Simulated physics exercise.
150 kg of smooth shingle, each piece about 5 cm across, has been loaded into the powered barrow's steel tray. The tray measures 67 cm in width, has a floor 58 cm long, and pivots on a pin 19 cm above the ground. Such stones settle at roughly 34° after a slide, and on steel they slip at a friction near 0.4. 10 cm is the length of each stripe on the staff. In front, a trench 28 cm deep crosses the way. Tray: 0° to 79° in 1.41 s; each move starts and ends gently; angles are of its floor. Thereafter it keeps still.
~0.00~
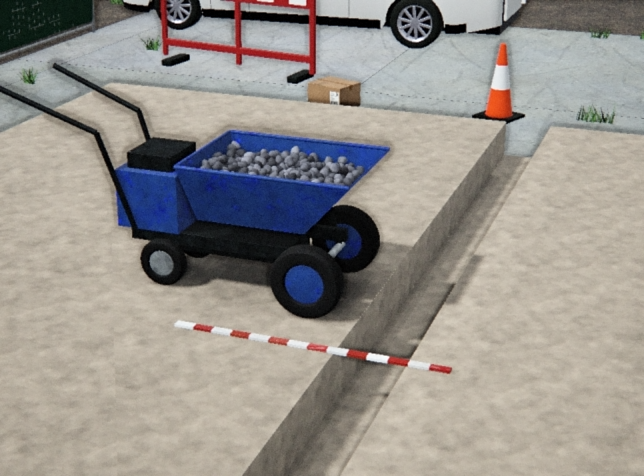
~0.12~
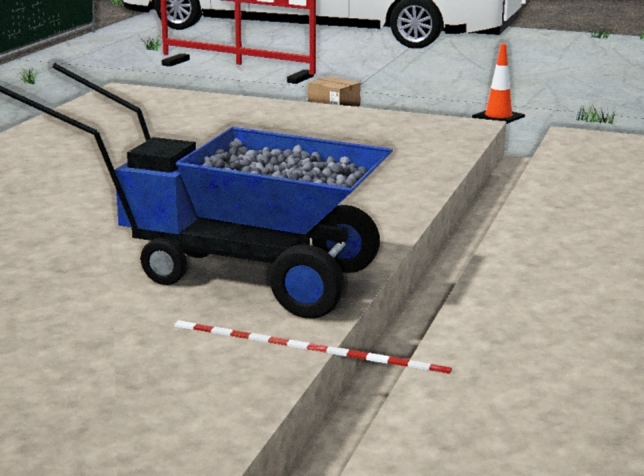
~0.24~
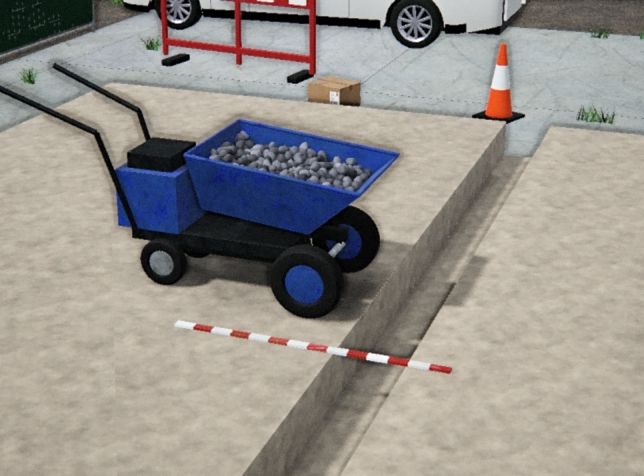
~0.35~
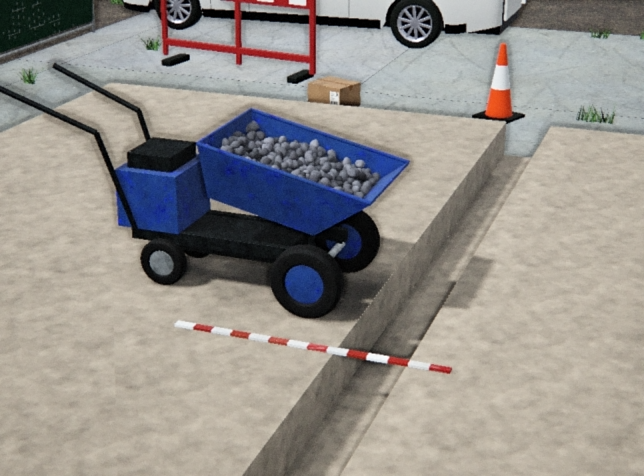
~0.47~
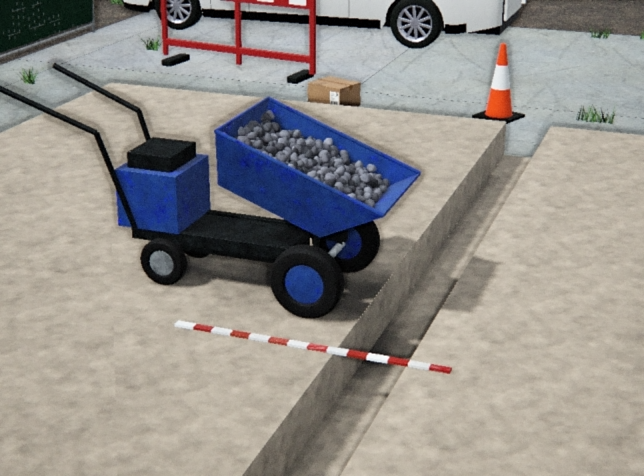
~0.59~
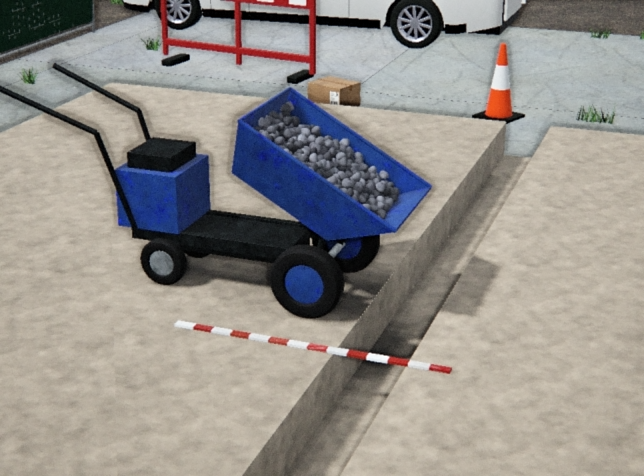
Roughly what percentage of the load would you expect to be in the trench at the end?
I'd expect around 11 per cent.
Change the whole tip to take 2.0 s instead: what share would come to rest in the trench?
With that change, it comes to around 10 per cent.
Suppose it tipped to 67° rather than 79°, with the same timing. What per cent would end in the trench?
In that case some 20 per cent.
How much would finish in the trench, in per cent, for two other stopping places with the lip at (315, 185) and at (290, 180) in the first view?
Roughly 70 percent for the first, and 95 percent for the second.
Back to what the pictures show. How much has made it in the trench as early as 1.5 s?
Around 5 per cent of it, at that instant.
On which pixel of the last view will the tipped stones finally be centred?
The tipped stones centre close to (499, 315).
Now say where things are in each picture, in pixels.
In the first picture, the tray is at 0°, its lip at (349, 189); the top of the load is at (287, 160).
In the second picture, lip at (352, 190), floor tilted 2°, highest stones at (276, 157); the stones move at 0.2 m/s on average.
In the third picture, lip at (360, 195), floor tilted 6°, highest stones at (249, 146); the stones move at 0.4 m/s on average.
In the fourth picture, lip at (371, 204), floor tilted 12°, highest stones at (253, 137); the stones move at 0.6 m/s on average.
In the fifth picture, lip at (384, 216), floor tilted 21°, highest stones at (261, 125); the stones move at 0.7 m/s on average.
In the sixth picture, lip at (396, 231), floor tilted 30°, highest stones at (281, 116); the stones move at 0.8 m/s on average.
After 1.1 s the floor is at 67°; 97 % in the tray, 3 % past the trench; the foremost stones are at (457, 292).
After 1.5 s the floor is at 79°; 31 % in the tray, 5 % in the trench, 64 % past the trench; the foremost stones are at (620, 337).
After 1.9 s the floor is at 79°; 15 % in the tray, 9 % in the trench, 76 % past the trench; the foremost stones are past the picture's edge.
After 3.8 s the floor is at 79°; 13 % in the tray, 11 % in the trench, 77 % past the trench; the foremost stones are past the picture's edge.
